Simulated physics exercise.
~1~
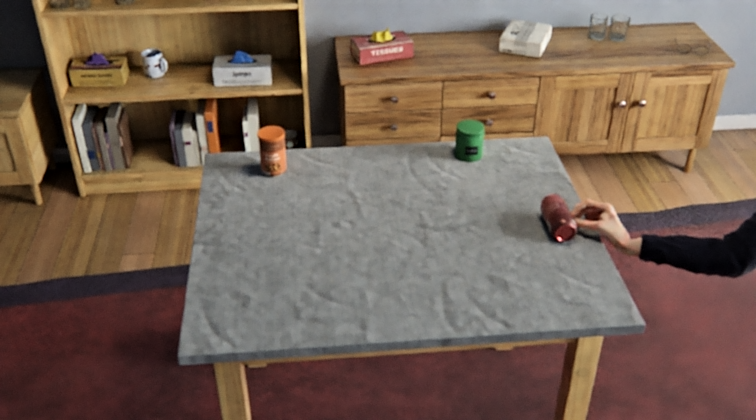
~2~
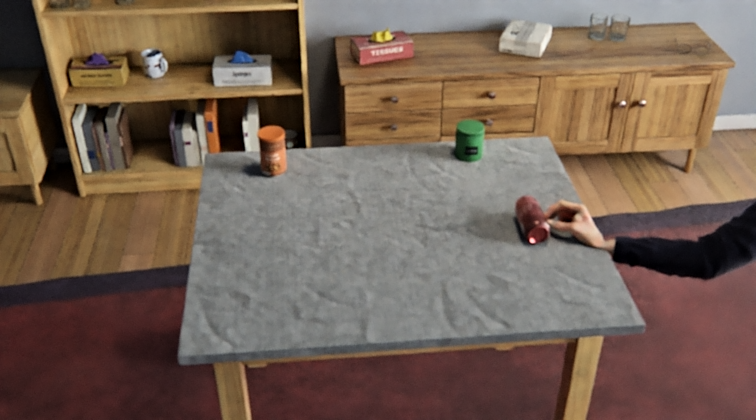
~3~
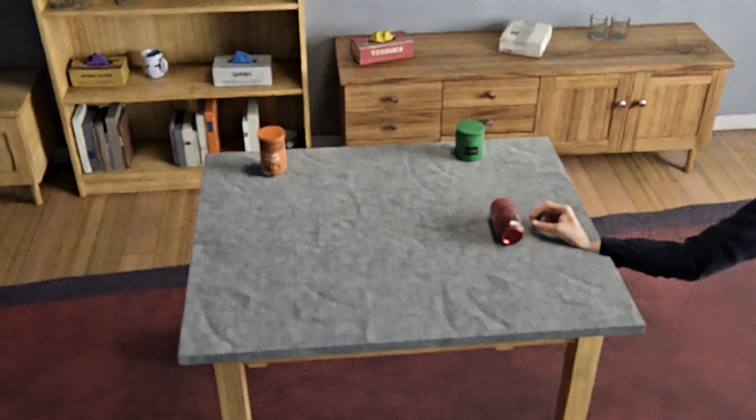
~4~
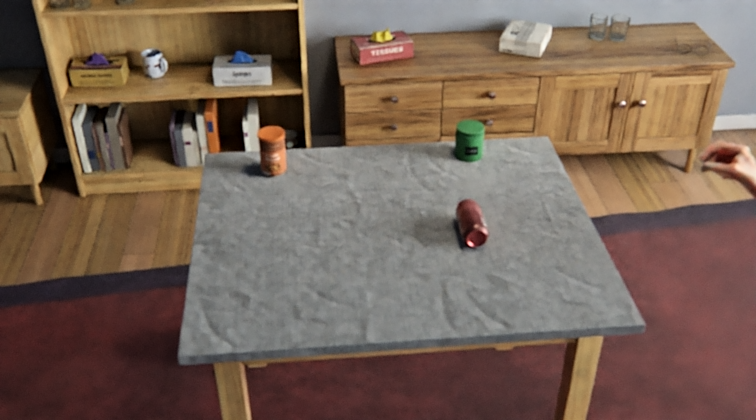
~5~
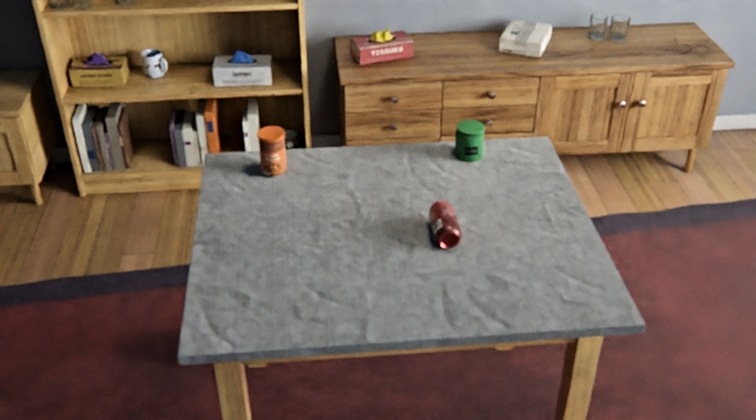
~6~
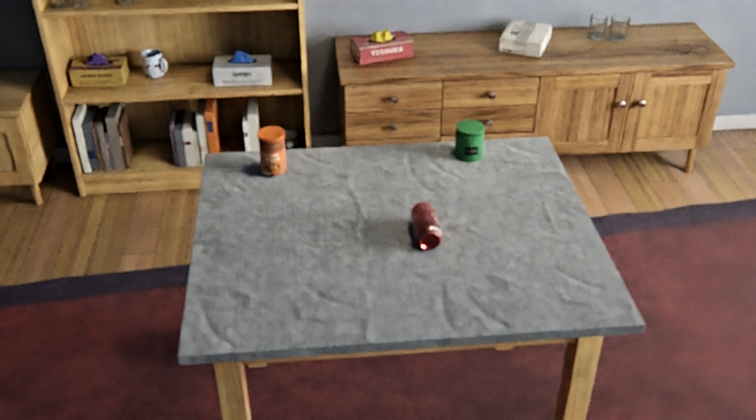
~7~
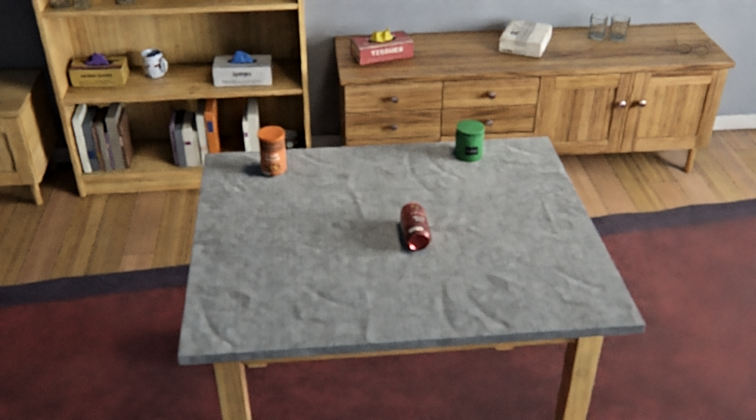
A hand rolling a red can leftward across a gray table, then withdrawing as the can slows near the middle, still on its side.
